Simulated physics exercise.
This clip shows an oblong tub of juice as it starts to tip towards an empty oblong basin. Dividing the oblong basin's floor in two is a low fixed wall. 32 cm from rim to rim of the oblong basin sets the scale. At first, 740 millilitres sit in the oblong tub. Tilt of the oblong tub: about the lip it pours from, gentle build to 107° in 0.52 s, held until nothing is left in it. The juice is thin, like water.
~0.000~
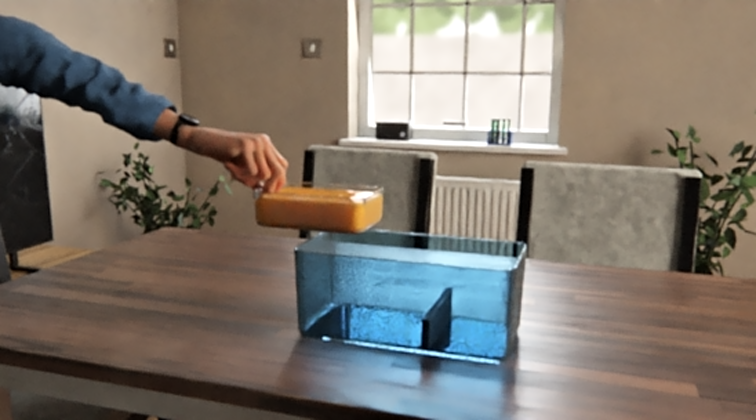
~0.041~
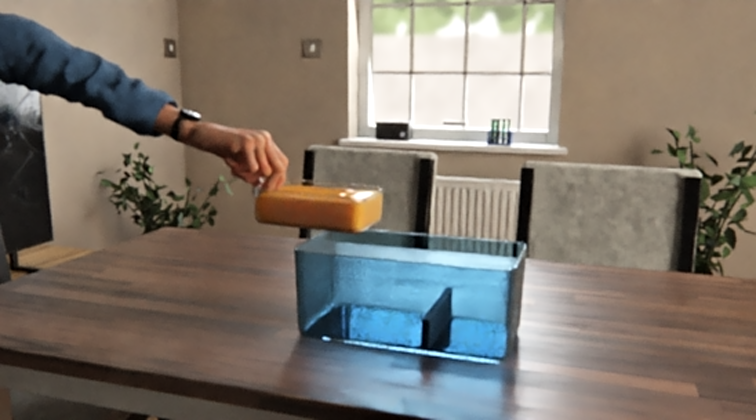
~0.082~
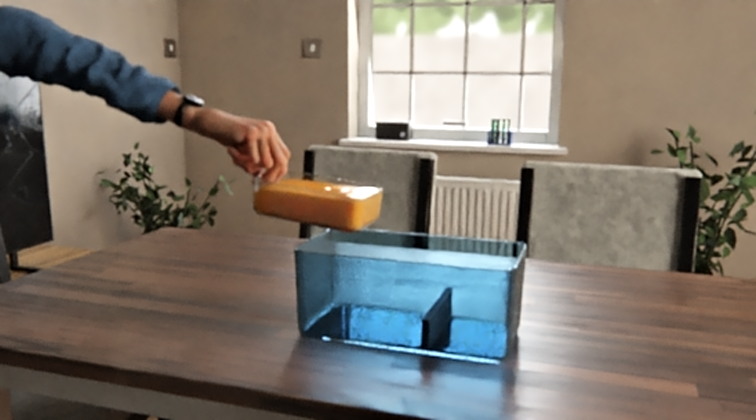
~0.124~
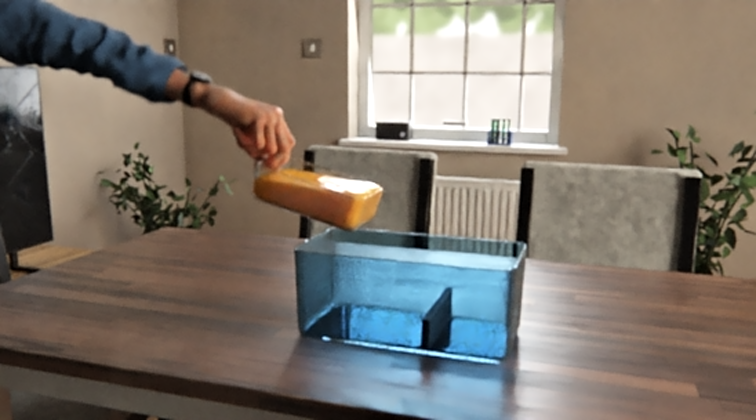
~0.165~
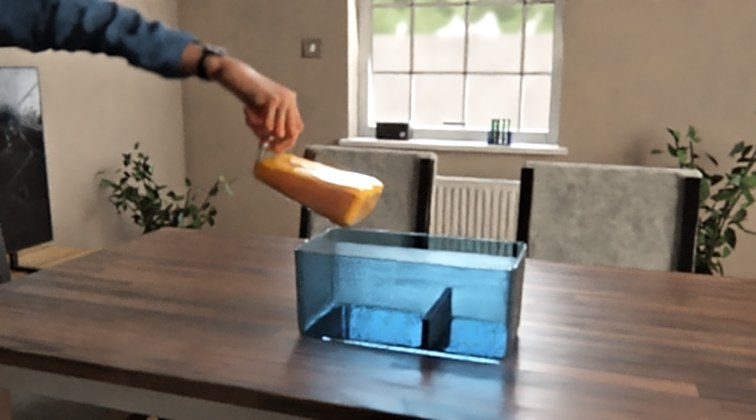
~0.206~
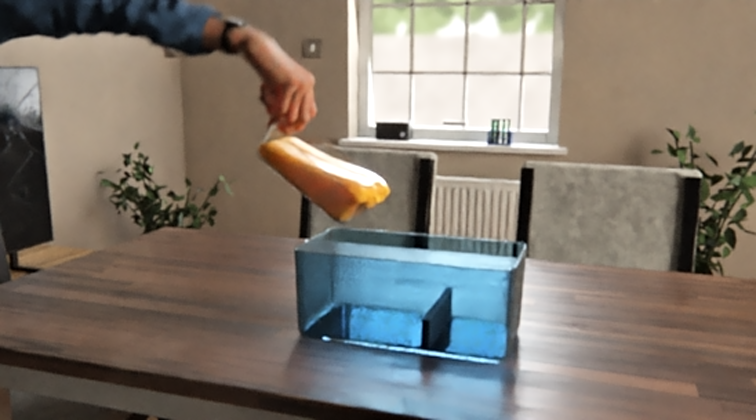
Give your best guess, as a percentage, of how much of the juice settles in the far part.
I would say 50 per cent of it settles there.
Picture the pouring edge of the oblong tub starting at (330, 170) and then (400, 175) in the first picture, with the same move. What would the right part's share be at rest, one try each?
In order, 10 and 75 per cent.
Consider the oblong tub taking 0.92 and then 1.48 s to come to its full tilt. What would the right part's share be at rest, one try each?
In order, 55 and 50 per cent.
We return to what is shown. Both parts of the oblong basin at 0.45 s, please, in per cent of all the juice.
Left roughly 22, right roughly 8.
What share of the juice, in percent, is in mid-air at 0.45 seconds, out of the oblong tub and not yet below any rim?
At that moment, about 52 percent.
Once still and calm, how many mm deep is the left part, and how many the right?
Final levels - left approx 10 mm, right approx 24 mm.
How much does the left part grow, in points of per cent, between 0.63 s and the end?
About 20 percent.
Then, 0.45 s in, the tilt is 102° and 17 per cent is still to pour, 23 is left of the wall and 8 right of it.
Then, 0.63 s in, the tilt is 107° and 2 per cent is still to pour, 23 is left of the wall and 58 right of it.
Then, 0.82 s in, the tilt is 107° and 1 per cent is still to pour, 32 is left of the wall and 41 right of it.
Then, 1.02 s in, the tilt is 107° and 1 per cent is still to pour, 41 is left of the wall and 50 right of it.
Finally, 42 per cent lies left of the wall, 50 right of it and 8 outside.
